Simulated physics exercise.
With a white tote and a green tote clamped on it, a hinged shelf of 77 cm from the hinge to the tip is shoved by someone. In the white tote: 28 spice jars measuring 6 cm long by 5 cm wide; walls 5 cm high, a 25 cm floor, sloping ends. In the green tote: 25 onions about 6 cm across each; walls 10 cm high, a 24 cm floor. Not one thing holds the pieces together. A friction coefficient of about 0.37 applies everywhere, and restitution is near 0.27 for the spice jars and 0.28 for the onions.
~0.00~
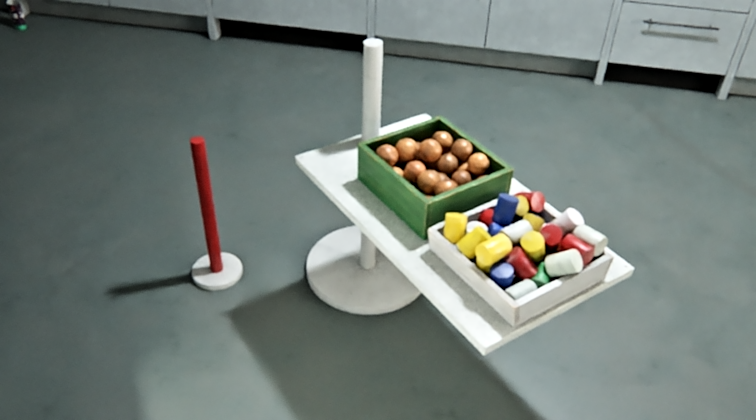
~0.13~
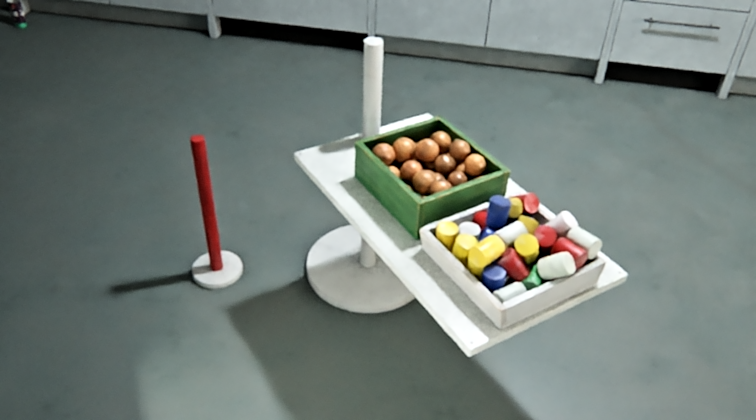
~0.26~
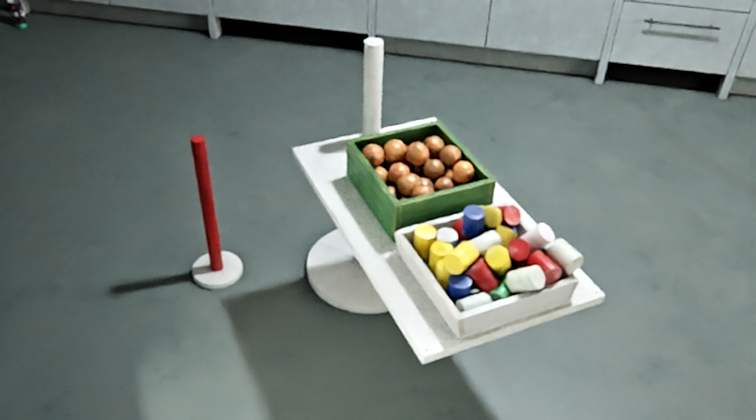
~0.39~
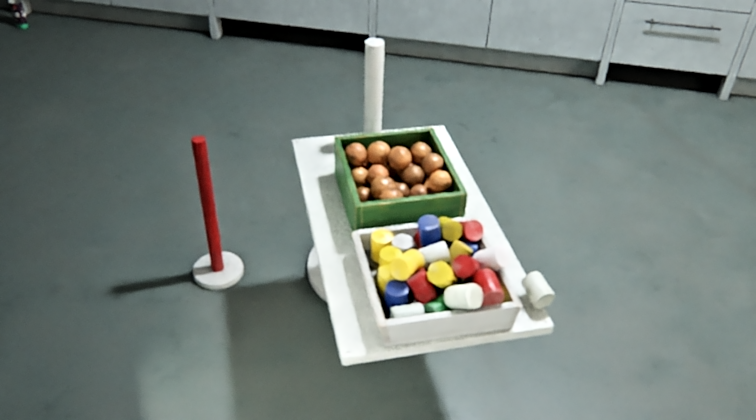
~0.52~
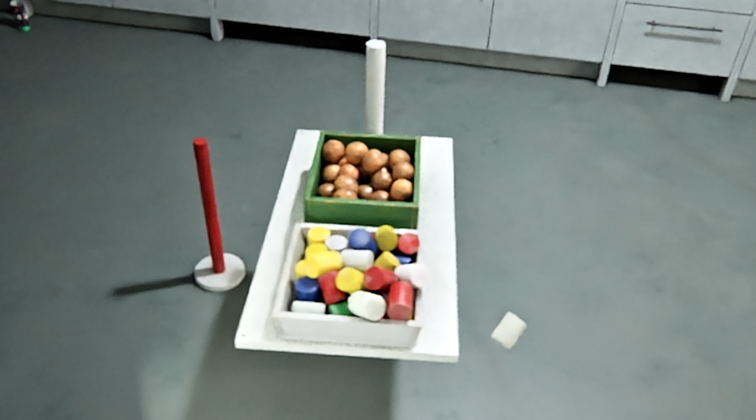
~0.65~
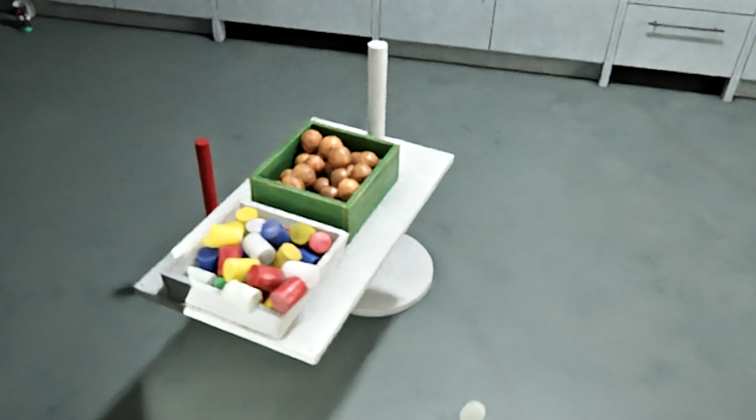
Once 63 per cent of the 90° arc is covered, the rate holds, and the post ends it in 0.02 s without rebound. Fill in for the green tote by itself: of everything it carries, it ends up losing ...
It ends up losing less than a sixth.
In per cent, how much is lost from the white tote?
White tote: 30%.
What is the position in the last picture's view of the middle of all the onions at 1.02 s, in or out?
In the last picture they centre on about (286, 156).
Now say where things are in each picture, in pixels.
In the first frame (each is followed by its nearest rim corner in this view), green tote, (430, 200); white tote, (517, 303); turned through 0°; none out.
Green tote, (423, 200); white tote, (504, 306); turned through 2°, in the second frame.
Green tote, (400, 203); white tote, (462, 316); turned through 9°, in the third frame.
Green tote, (361, 204); white tote, (386, 323); turned through 21°; 1 out, the lowest jar at (538, 290), in the fourth frame.
Green tote, (309, 198); white tote, (279, 314); turned through 37°; 1 out, the lowest jar at (509, 331), in the fifth frame.
Green tote, (255, 177); white tote, (167, 273); turned through 58°; 2 out, the lowest jar at (473, 414), in the sixth frame.
After 0.82 s, end of the swing.
After 0.90 s, white tote 21 in, 7 out and green tote 25 in, 0 out.
After 1.02 s, white tote 20 in, 8 out and green tote 25 in, 0 out.
After 1.24 s, white tote 19 in, 9 out and green tote 25 in, 0 out.
Outcome (at 1.67 s), white tote 19 in, 9 out and green tote 25 in, 0 out. Asked share, 0 of 25, 0 per cent.
